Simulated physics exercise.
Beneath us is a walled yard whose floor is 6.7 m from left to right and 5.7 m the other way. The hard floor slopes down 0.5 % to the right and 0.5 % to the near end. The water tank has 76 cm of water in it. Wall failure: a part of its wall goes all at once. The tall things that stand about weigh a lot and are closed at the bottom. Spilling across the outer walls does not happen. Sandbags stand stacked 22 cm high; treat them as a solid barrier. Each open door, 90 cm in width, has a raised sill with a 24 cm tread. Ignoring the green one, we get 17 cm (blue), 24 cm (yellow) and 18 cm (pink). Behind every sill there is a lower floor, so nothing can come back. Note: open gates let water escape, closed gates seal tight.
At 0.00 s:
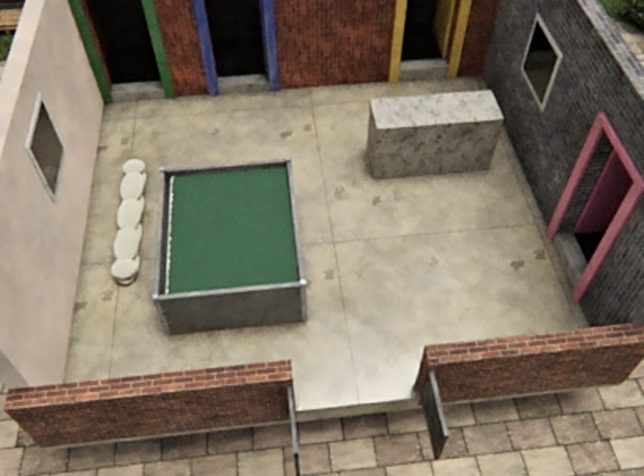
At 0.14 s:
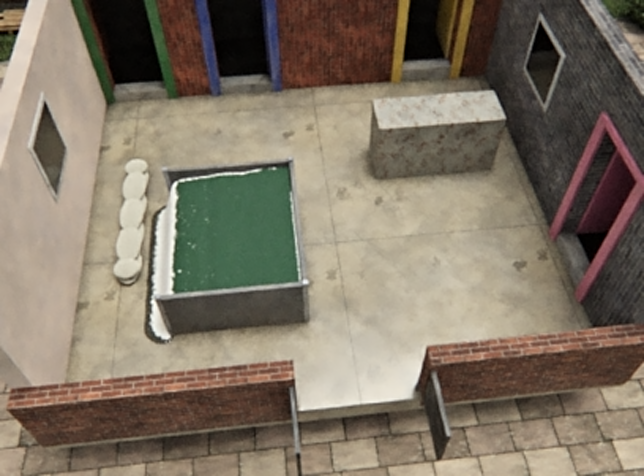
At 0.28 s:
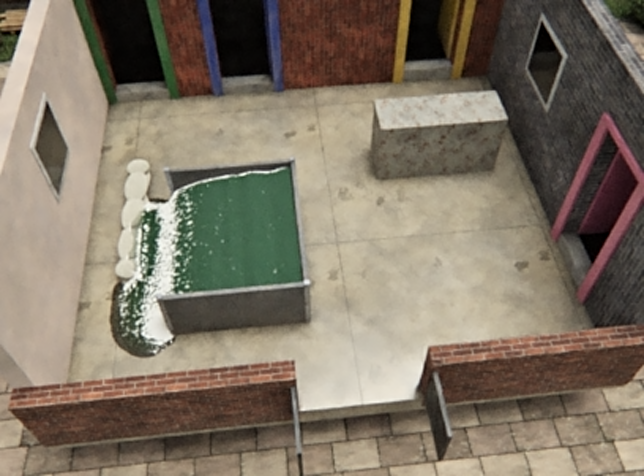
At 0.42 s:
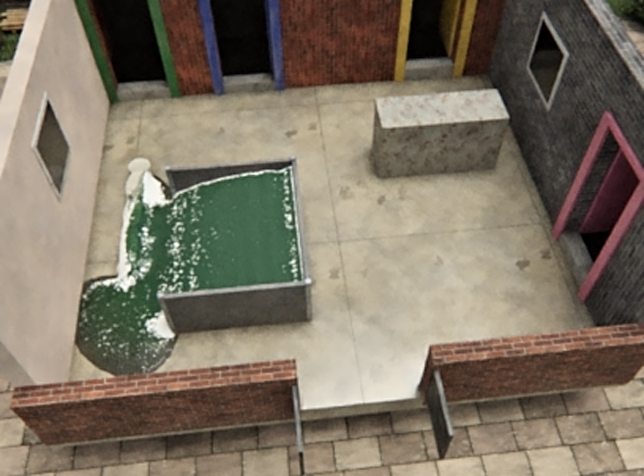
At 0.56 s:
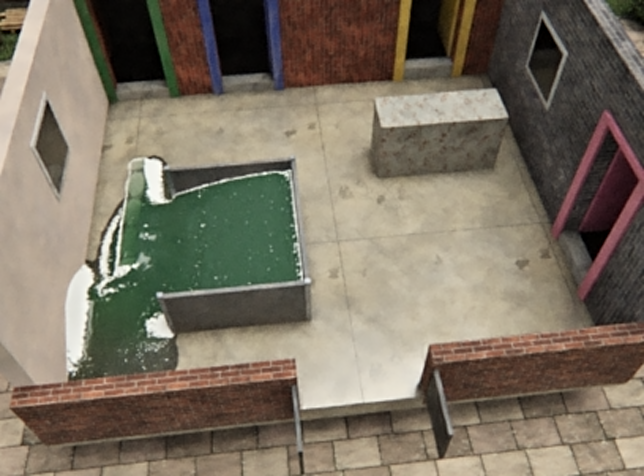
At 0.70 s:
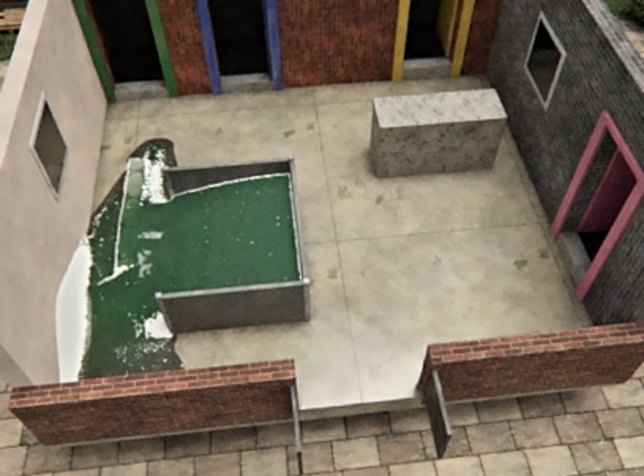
At the start, green water lies still in a grey walled tank beside a row of pale sandbags in a brick-edged yard. The tank's left wall gives way and foaming water pours out over the floor, surging around the sandbags to the left wall, then spreading toward the front and back.
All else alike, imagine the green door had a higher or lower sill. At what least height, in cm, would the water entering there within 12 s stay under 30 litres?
At about 21 cm.
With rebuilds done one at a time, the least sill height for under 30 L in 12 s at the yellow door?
Door yellow, min height approx. 8.0 cm.
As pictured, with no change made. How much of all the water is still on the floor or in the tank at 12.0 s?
Around 92 percent is still there.
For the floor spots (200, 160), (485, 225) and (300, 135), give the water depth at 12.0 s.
Some 3, 7 and 8 cm.
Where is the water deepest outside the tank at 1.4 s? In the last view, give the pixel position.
Around (63, 415).
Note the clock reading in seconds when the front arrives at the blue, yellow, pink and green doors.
Reading them off: Blue 1.6 s, then yellow 3.4 s, then pink 3.2 s, then green 1.2 s.
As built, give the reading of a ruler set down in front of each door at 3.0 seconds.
Depths in cm: Blue 13, yellow 0, pink 0, green 25.
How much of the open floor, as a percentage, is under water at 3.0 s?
50 %.
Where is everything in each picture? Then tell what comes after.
The first picture shows still water, 76 cm deep, in the water tank at (228, 227); the green door at (126, 50) is dry.
In the second picture, the front is at (153, 332), 0.3 m from the gap at (173, 256); 0.5 m2 of floor is wet, 76 cm left at the back.
In the third picture, water pours out at (175, 258) and has run 0.7 m, to (118, 328); about 21 cm deep outside, 74 cm at the back.
In the fourth picture, the front is at (77, 326), 1.3 m from the gap at (176, 257); 2.6 m2 of floor is wet, 68 cm left at the back.
In the fifth picture, water pours out at (176, 258) and has run 1.4 m, to (69, 382); about 13 cm deep outside, 65 cm at the back.
In the sixth picture, the gap is at (174, 258), the front 1.6 m out at a hidden place; the back of the water tank holds 62 cm; the green door at (129, 50), 3.7 m from the gap, is still 1.2 m from the nearest water.
After 1.4 s water covers 25 % of the floor, deepest (66 cm) near (63, 415); 10 cm at the green door, 0 litres in over its 18 cm sill.
After 3.0 s water covers 50 % of the floor, deepest (29 cm) near (107, 105); 25 cm at the green door, 36 litres in over its 18 cm sill.
After 12.0 s water covers 95 % of the floor, deepest (10 cm) near (550, 364); 6 cm at the green door, 49 litres in over its 18 cm sill.
At the green door as built, the water arrived by 1.2 s and peaked near 31 cm at 2.4 s.
Run again over the same 12 s with other heights there, 54 litres in over 17.5 cm, 17 litres over 23.5 cm. The limit of 30 litres is kept from about 21 cm up.
